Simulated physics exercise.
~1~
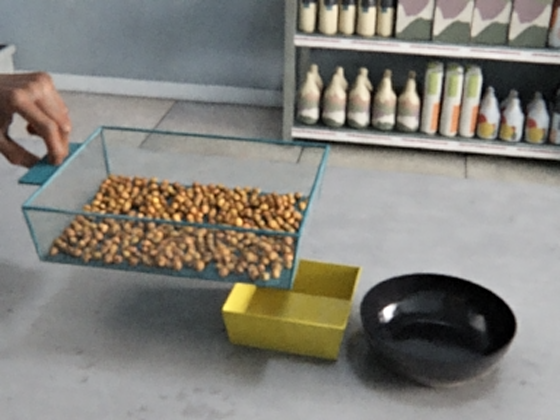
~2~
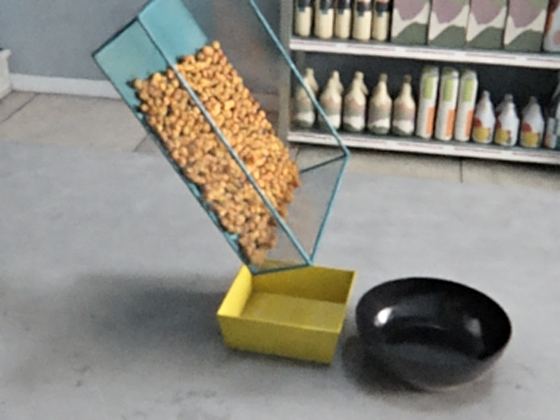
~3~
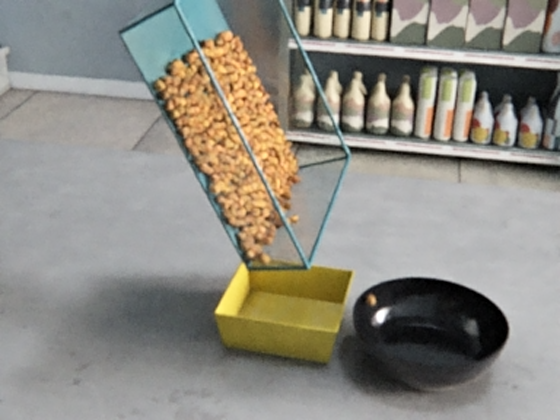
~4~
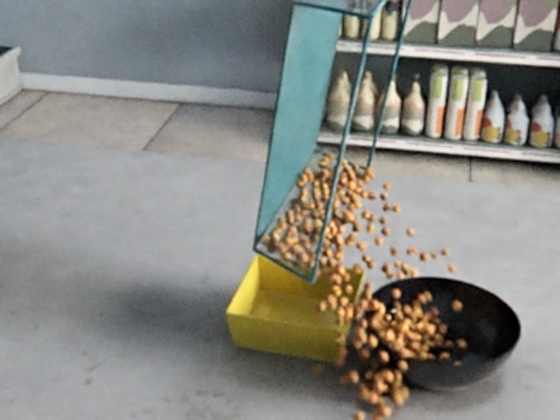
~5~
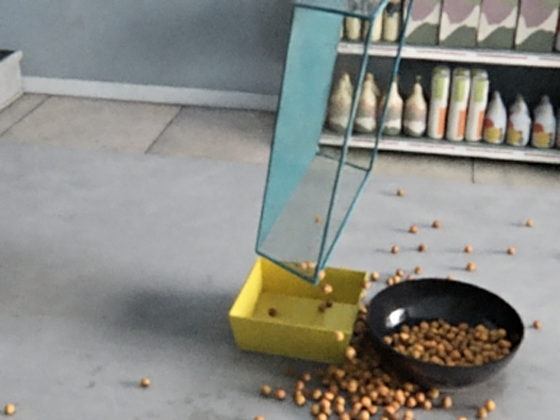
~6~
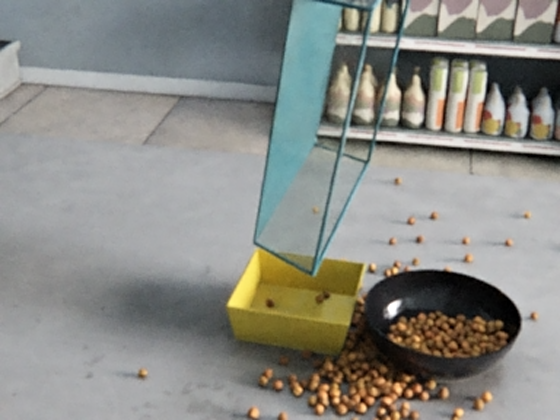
In the video, a hand holds a clear drawer tray of roasted chickpeas, which tips rightward over a yellow tin and black bowl, pauses, then tilts further and empties; most chickpeas end up scattered on the surface, many in the bowl, and only a few in the tin.
